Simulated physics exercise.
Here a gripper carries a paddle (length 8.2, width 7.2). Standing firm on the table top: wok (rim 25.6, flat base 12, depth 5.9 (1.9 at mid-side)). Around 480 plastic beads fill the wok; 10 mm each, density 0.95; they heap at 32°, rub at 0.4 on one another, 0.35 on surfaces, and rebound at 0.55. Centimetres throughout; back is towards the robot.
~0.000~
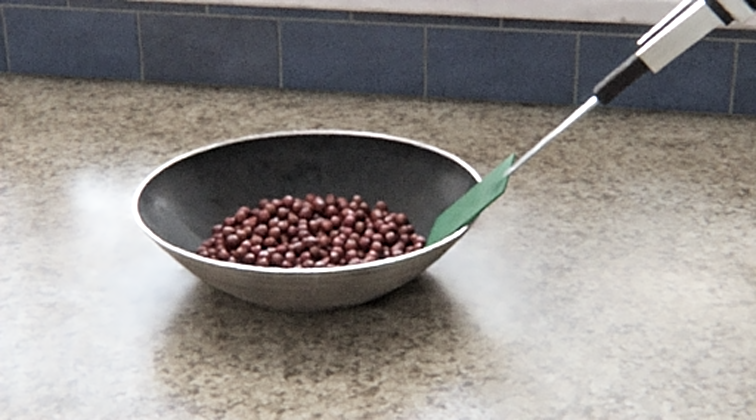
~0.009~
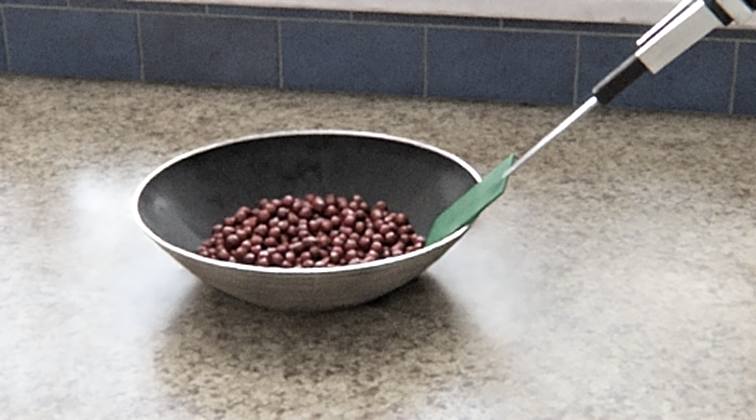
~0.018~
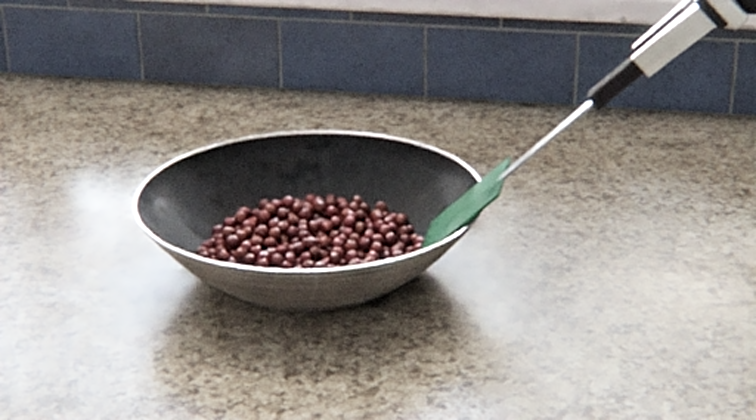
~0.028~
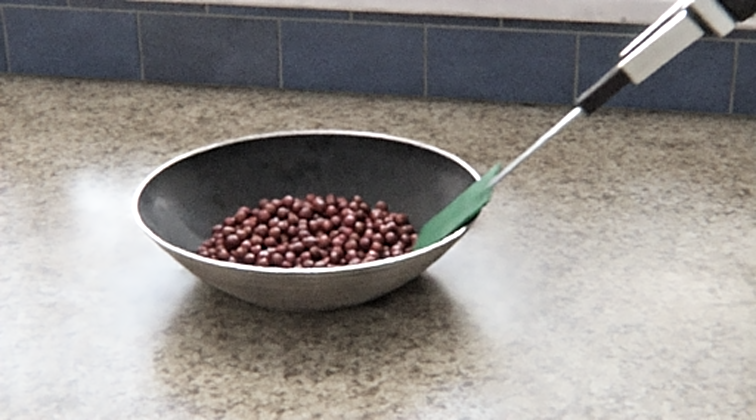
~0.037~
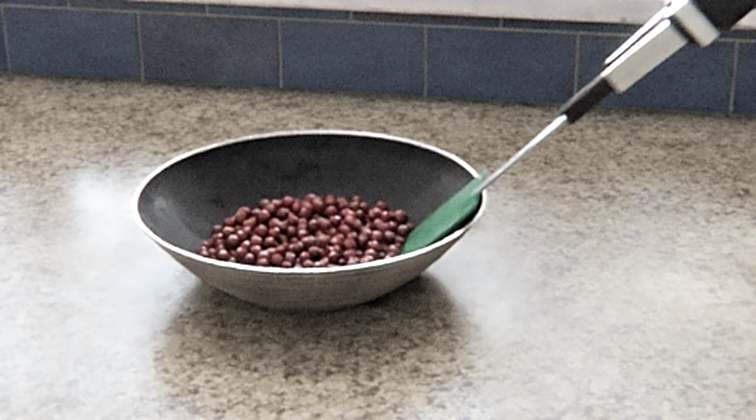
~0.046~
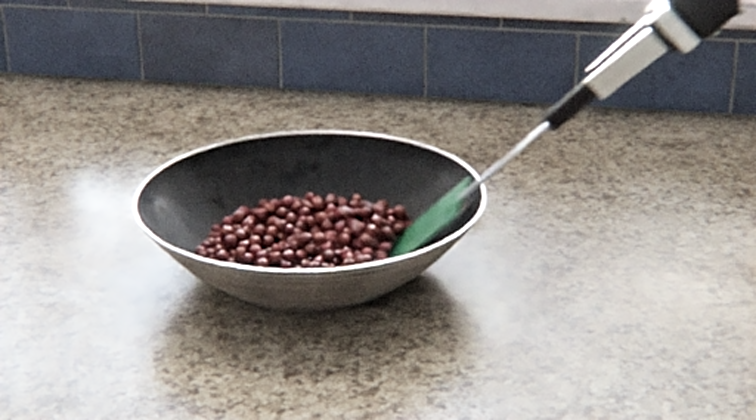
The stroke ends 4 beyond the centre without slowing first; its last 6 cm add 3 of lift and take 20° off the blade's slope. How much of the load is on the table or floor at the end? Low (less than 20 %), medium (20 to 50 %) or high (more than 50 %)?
Answer: Low; less than 20 % of the plastic beads finish on the table or floor.
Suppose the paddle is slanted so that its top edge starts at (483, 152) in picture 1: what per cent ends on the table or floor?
Some 5 per cent.
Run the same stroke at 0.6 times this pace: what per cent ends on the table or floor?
Some 0 per cent.
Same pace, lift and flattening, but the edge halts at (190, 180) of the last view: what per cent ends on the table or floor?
Some 30 per cent.
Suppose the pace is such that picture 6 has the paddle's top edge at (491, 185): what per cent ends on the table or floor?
About 0 per cent.
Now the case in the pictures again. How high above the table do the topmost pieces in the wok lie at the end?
Some 5.5 cm.
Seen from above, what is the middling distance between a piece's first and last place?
Roughly 3 cm.
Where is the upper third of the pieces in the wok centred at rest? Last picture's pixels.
Near (220, 225).
After 0.07 s, sloping 44°, highest piece 6 above the table; 485 in the wok.
After 0.09 s, sloping 38°, highest piece 7 above the table; 485 in the wok.
After 0.30 s, sloping 25°, highest piece 8 above the table; 470 in the wok, 7 on the table or floor, 8 on the blade or in flight.
After 1.35 s, sloping 25°, highest piece 5 above the table; 470 in the wok, 15 on the table or floor.
In the end, 470 in the wok, 15 on the table or floor. That is 3 % on the table or floor.
